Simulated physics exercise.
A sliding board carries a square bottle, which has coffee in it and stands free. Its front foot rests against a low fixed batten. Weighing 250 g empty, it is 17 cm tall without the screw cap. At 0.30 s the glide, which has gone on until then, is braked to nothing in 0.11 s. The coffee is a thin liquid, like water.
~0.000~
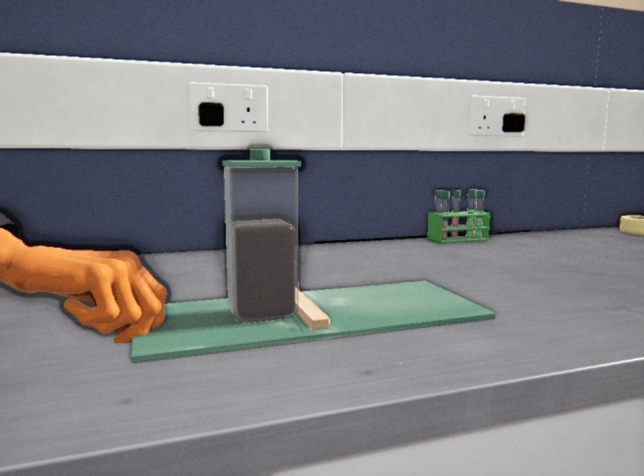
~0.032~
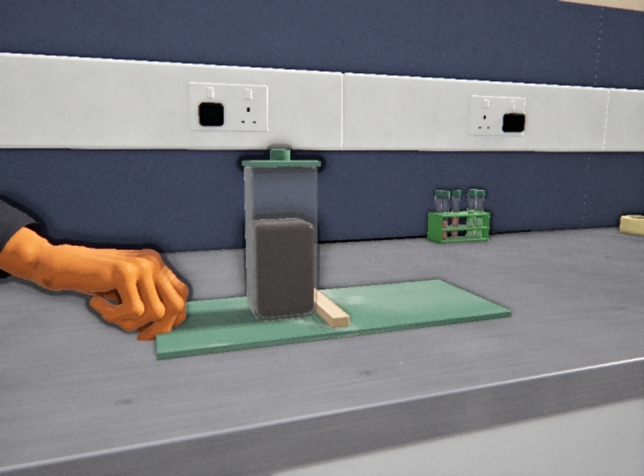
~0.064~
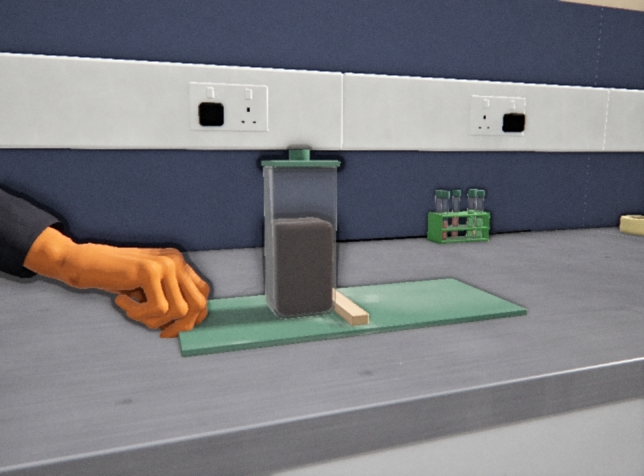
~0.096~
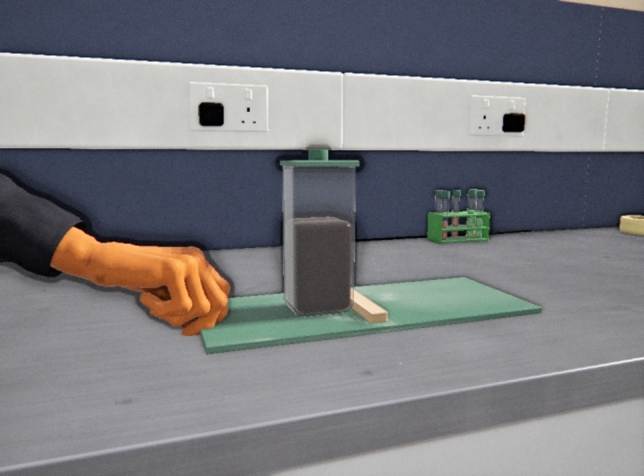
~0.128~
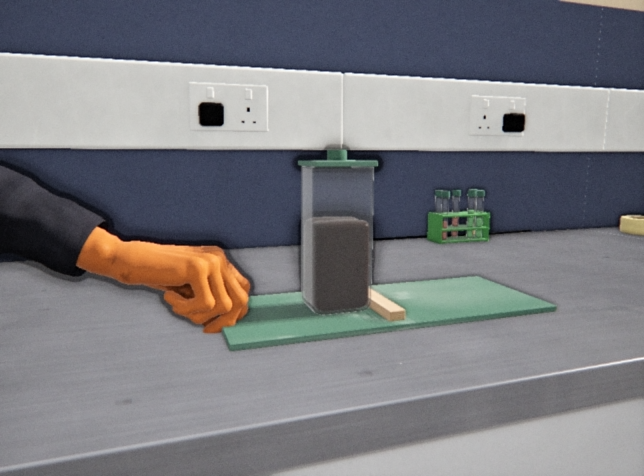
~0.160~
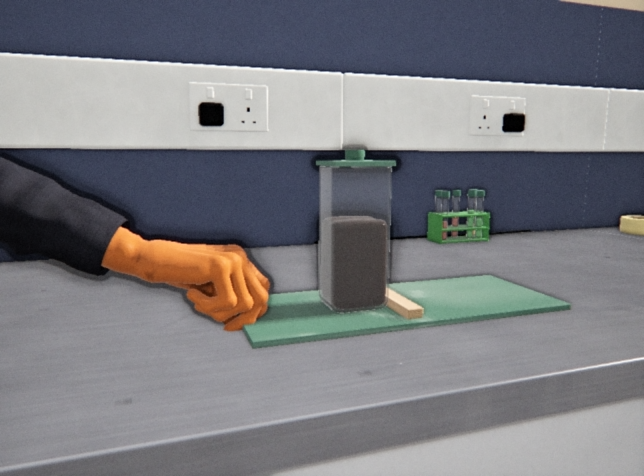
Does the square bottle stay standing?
It does not overturn.
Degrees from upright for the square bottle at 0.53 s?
I'd say it's tipped close to 8 degrees.
By 0.41 s the board moves at 0.00 m/s; the square bottle leans 6°.
By 0.53 s the square bottle leans 8°.
By 0.69 s the square bottle stands where it began.
By 0.91 s the square bottle stands where it began.
At rest the square bottle stands where it began.
